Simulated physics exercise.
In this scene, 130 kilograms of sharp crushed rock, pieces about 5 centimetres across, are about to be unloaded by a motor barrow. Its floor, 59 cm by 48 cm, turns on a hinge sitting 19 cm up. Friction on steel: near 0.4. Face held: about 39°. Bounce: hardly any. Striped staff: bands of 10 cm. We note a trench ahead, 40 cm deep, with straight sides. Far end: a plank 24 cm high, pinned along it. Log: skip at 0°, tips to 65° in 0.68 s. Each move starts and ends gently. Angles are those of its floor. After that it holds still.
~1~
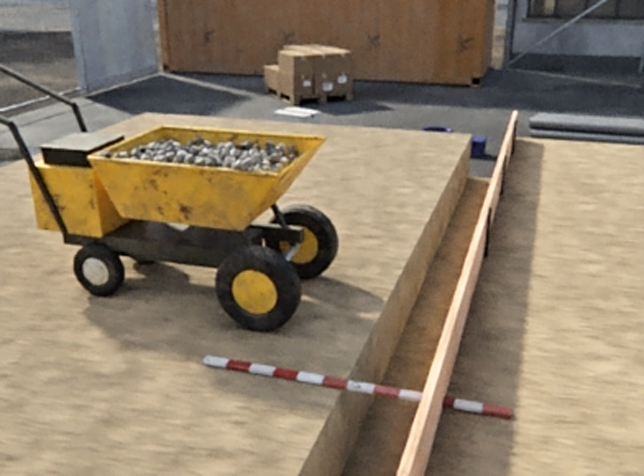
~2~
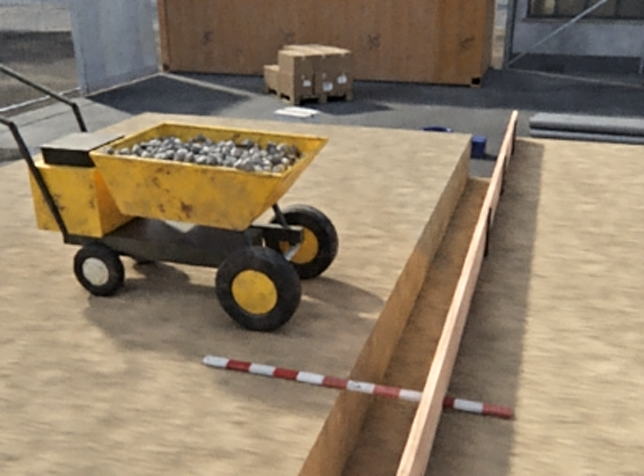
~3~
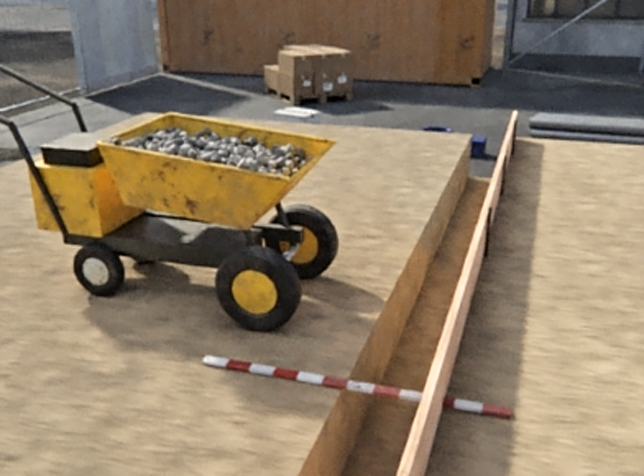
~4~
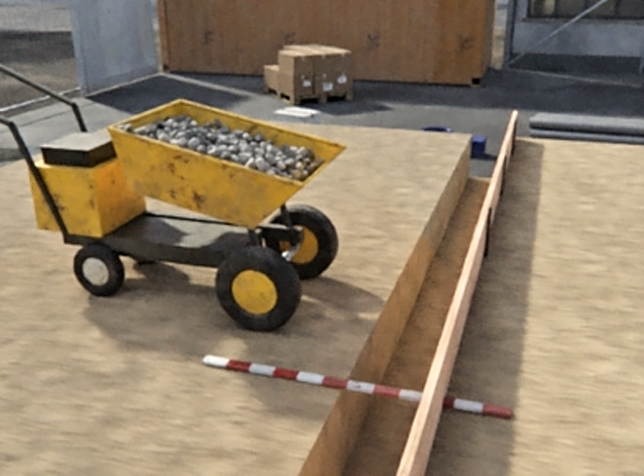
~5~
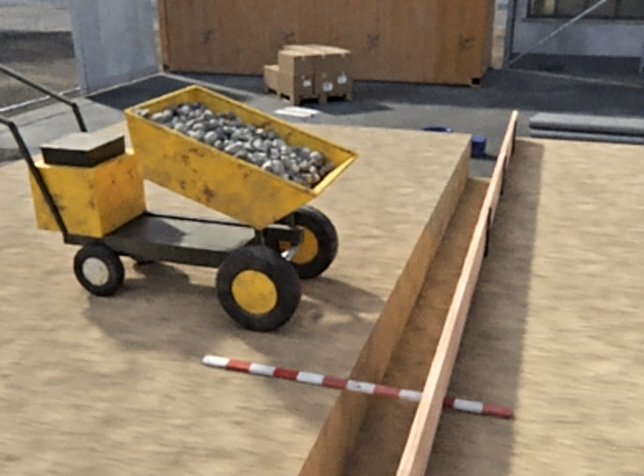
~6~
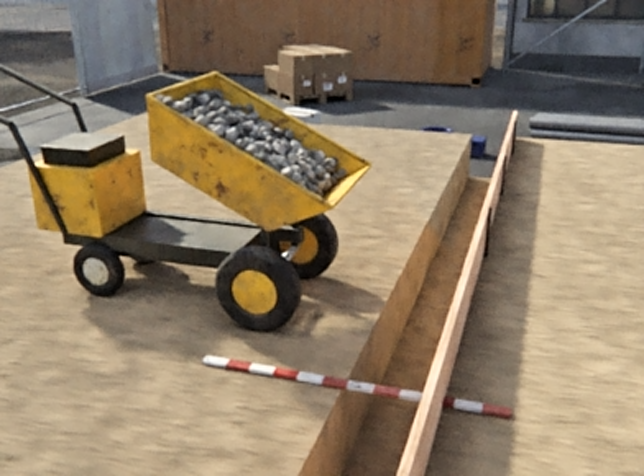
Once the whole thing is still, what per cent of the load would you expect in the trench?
I would expect about 62 per cent.
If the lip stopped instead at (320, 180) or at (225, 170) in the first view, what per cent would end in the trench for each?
Roughly 25 in a hundred, then 65 in a hundred.
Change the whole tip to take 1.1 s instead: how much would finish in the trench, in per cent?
Close to 60 percent, then.
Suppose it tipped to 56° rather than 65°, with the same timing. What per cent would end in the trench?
Then about 40 per cent.
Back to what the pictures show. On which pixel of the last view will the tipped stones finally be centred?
The resting stones are centred at roughly (426, 383).
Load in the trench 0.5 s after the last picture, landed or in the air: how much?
Some 15 per cent.
Then, 0.2 s after the last picture the floor is at 55°, 100 % in the skip; the foremost stones are at (364, 229).
Then, 0.5 s after the last picture the floor is at 65°, 85 % in the skip, 15 % in the trench; the foremost stones are at (450, 316).
Then, 0.8 s after the last picture the floor is at 65°, 42 % in the skip, 49 % in the trench, 9 % past the trench; the foremost stones are at (602, 344).
Then, 2.8 s after the last picture the floor is at 65°, 29 % in the skip, 62 % in the trench, 9 % past the trench; the foremost stones are past the picture's edge.
